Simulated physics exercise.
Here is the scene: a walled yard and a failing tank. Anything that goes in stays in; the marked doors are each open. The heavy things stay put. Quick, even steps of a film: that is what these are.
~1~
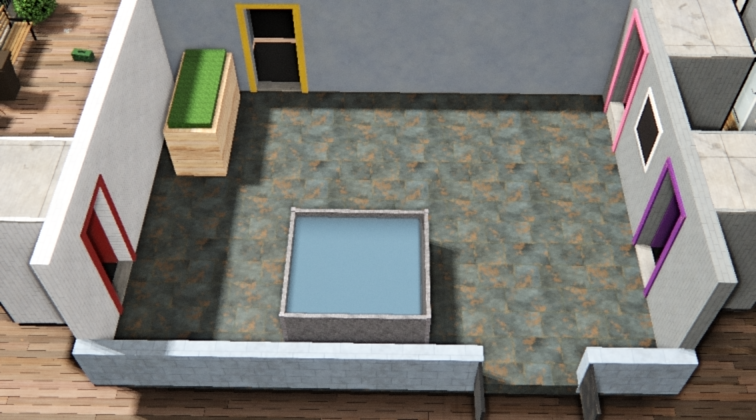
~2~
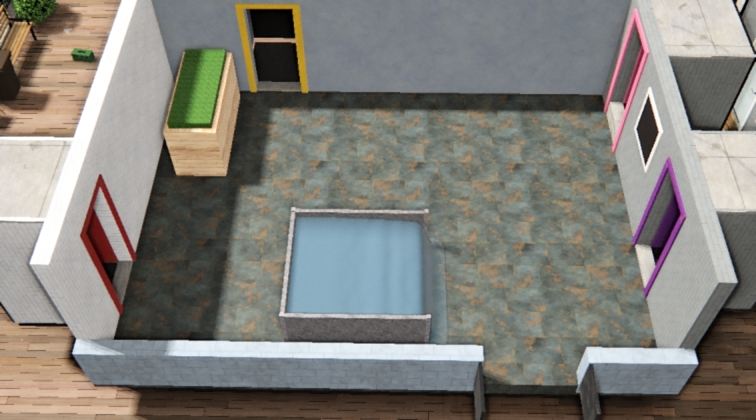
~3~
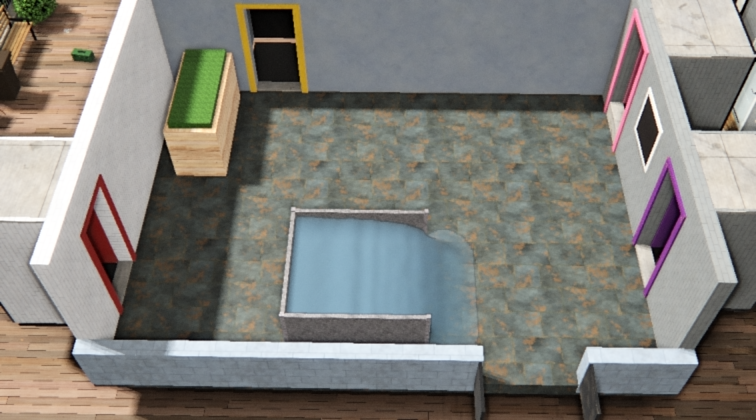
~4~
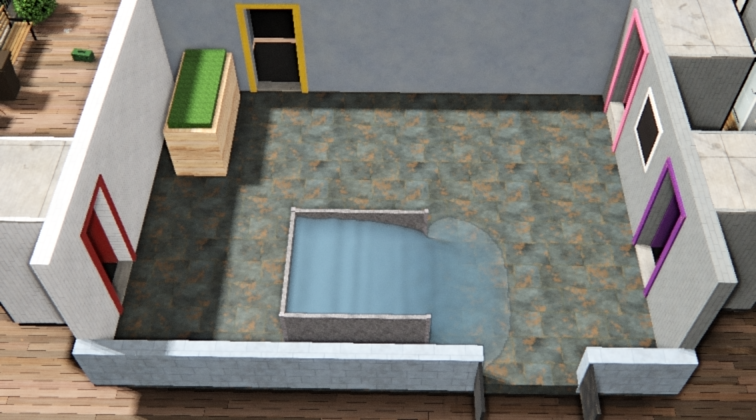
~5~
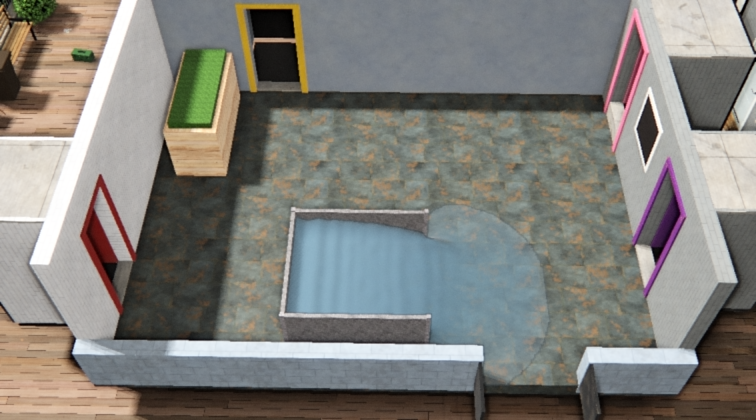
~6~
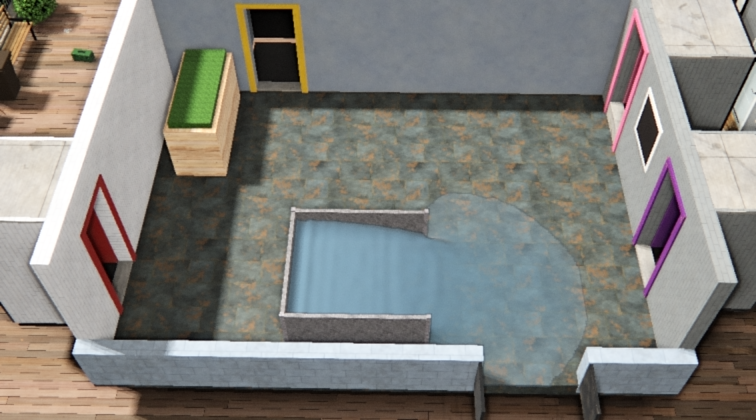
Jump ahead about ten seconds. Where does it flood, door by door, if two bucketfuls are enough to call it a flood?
At the yellow door it does not flood; at the red door it does not flood; at the purple door it floods; at the pink door it does not flood.
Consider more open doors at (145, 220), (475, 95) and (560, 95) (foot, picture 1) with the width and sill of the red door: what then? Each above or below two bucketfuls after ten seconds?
Each in turn, the new doors: Remains within bounds, breaks the limit, breaks the limit.
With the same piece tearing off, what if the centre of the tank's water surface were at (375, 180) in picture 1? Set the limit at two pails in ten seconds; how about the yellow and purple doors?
Result: Yellow tops the limit; purple tops the limit.
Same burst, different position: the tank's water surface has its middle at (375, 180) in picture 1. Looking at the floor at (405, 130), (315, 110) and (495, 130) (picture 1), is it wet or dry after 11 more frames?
Parched, parched, soaked.
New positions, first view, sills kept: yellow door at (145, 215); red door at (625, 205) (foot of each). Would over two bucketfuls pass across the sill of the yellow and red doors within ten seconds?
In that case the yellow door keeps within bounds and the red door runs over the limit.
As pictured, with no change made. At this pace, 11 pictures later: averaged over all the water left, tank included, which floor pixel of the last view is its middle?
I'd put it at around (484, 285).
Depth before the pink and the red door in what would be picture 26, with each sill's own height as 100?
Near 30 per cent and 0 per cent, respectively.
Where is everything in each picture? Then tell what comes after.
Still water in the water tank at (358, 264), in the first frame.
Water pours out at (424, 283) and has run to (430, 347), in the second frame.
Water pours out at (424, 283) and has run to a hidden place, in the third frame.
Water pours out at (424, 284) and has run to a hidden place, in the fourth frame.
The front is at (538, 342), out from the gap at (424, 284), in the fifth frame.
The front is at (581, 322), out from the gap at (424, 285), in the sixth frame.
A moment on, water covers 30 % of the floor; the yellow door not reached, the red door not reached, the purple door over two buckets in, the pink door not reached.
Next, water covers 35 % of the floor; the yellow door not reached, the red door not reached, the purple door far over two buckets in, the pink door wet at the sill, nothing in.
Then, water covers 35 % of the floor; the yellow door not reached, the red door not reached, the purple door far over two buckets in, the pink door wet at the sill, nothing in.
Later, water covers 55 % of the floor; the yellow door not reached, the red door not reached, the purple door far over two buckets in, the pink door wet at the sill, nothing in.
In the end, water covers 85 % of the floor; the yellow door under two buckets in, the red door not reached, the purple door far over two buckets in, the pink door wet at the sill, nothing in.
